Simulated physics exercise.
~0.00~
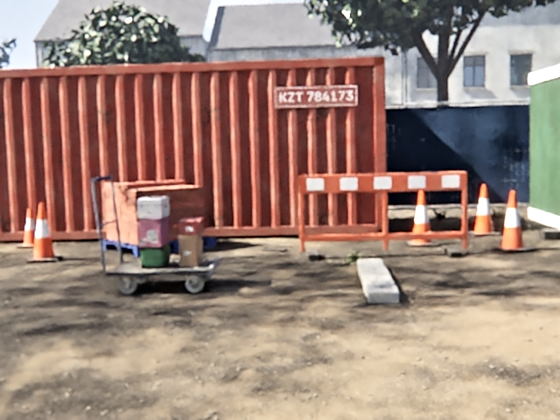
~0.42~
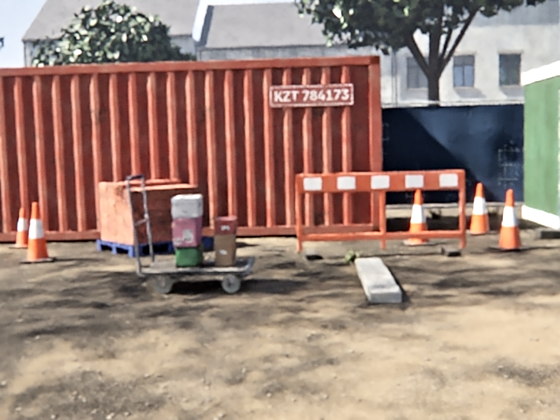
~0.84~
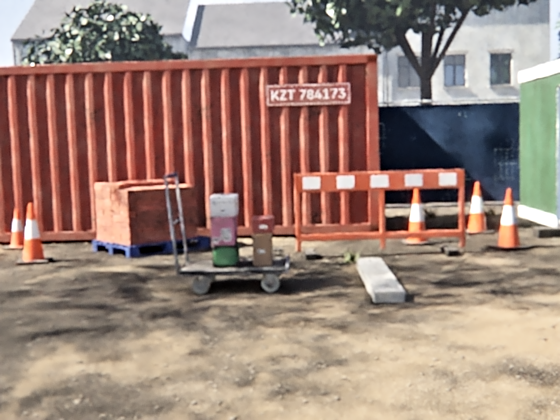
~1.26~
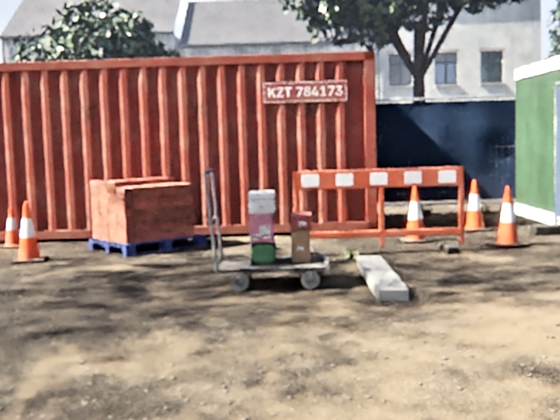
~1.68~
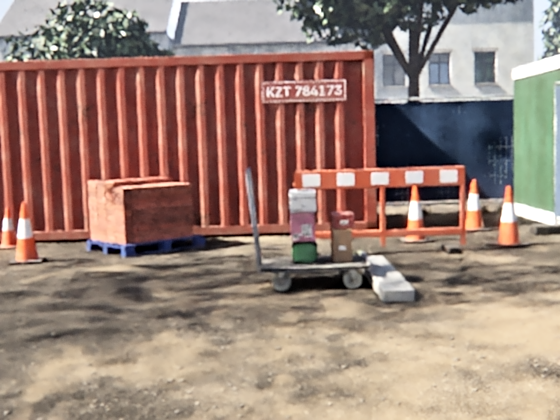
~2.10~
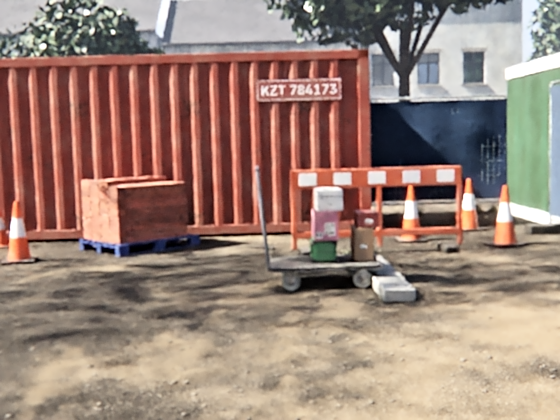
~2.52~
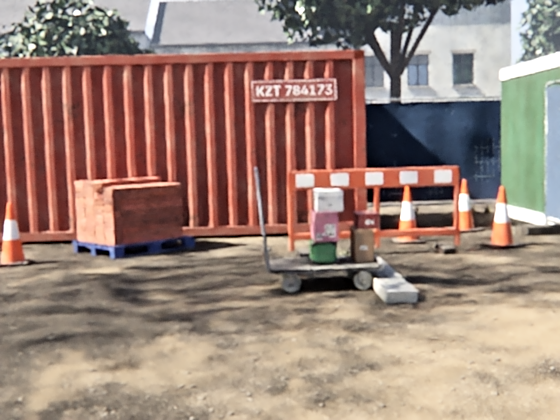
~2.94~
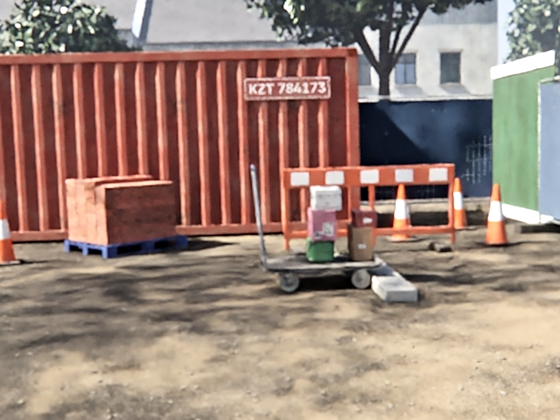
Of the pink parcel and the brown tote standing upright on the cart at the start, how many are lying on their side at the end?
None of them. The pink parcel and the brown tote are both still standing upright on the cart after it stops at the kerb.
